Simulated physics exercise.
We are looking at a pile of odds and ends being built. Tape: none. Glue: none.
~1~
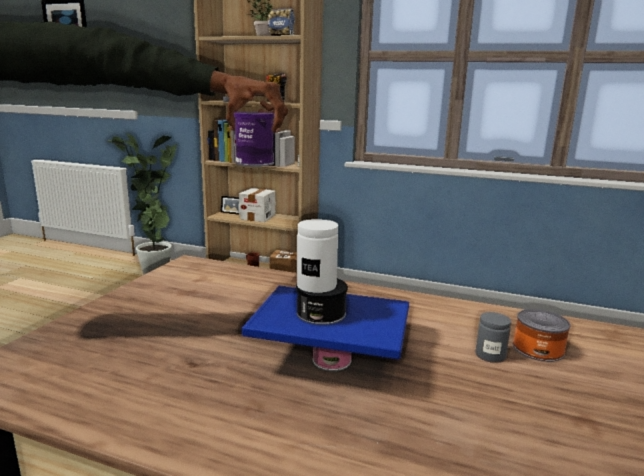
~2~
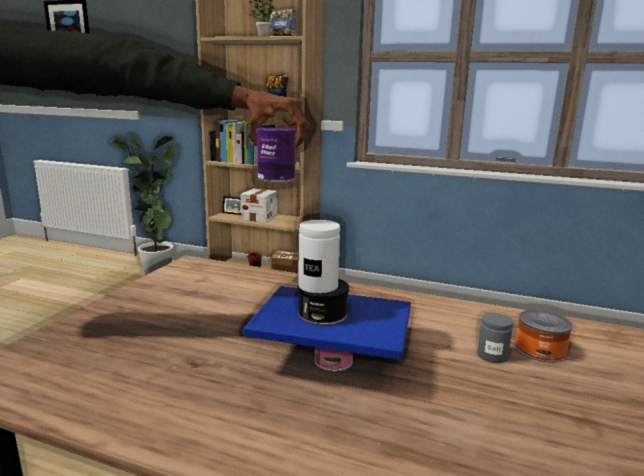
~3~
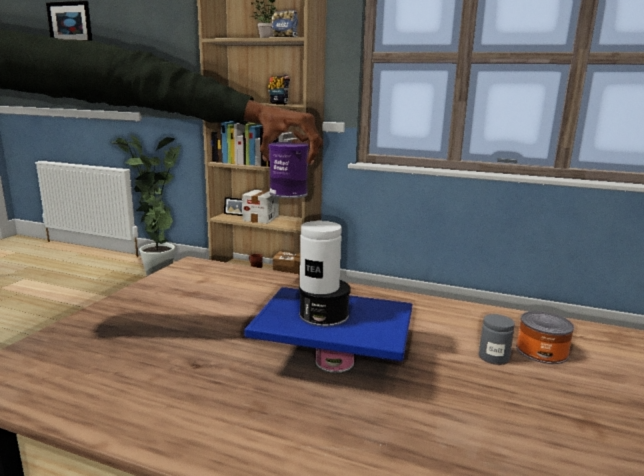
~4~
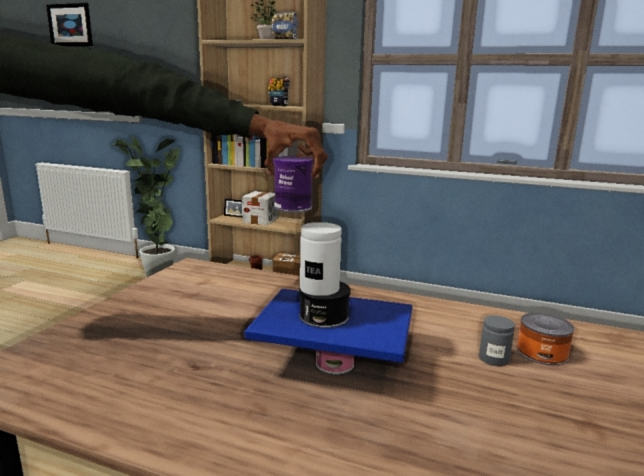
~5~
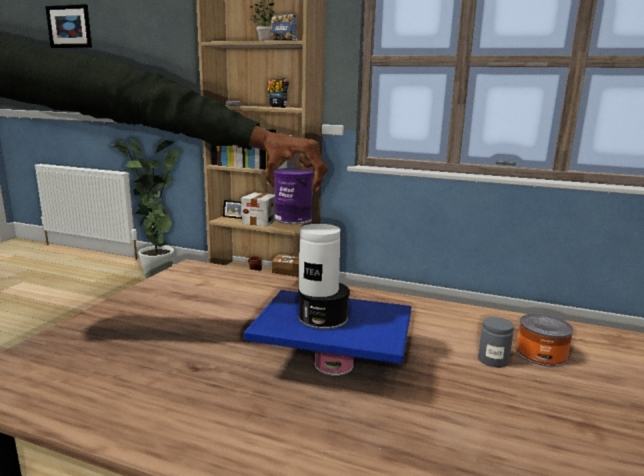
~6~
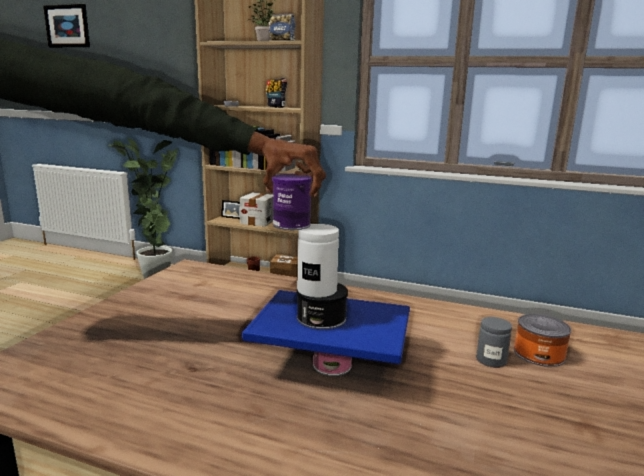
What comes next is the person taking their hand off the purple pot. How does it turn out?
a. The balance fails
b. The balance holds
a.
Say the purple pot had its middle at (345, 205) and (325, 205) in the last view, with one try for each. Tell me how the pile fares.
On the first release the pile caves in, while on the second it stays intact.
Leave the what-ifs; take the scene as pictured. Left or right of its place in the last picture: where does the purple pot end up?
Observed: The object is displaced in the leftward direction.
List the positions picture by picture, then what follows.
In the first frame, on its way; purple pot (255, 139).
In the second frame, on its way; purple pot (277, 154); blue tray (333, 318).
In the third frame, on its way; purple pot (289, 169); orange tub (544, 336).
In the fourth frame, on its way; purple pot (293, 184).
In the fifth frame, on its way; purple pot (294, 195); blue tray (333, 322).
In the sixth frame, set down, still held; purple pot (292, 201); orange tub (542, 339).
Then, 0.60 s on from there, purple pot now fallen; white jar turned 12° from how it was put; black tub turned 12° from how it was put.
Then, 1.10 s on from there, white jar and black tub now fallen; blue tray turned 41° from how it was put.
In the end, fallen, white jar, purple pot and black tub; moved from the start, blue tray; the other 3 unmoved. At the end, from the last picture's camera, purple pot near (209, 308). The pile loses its balance.
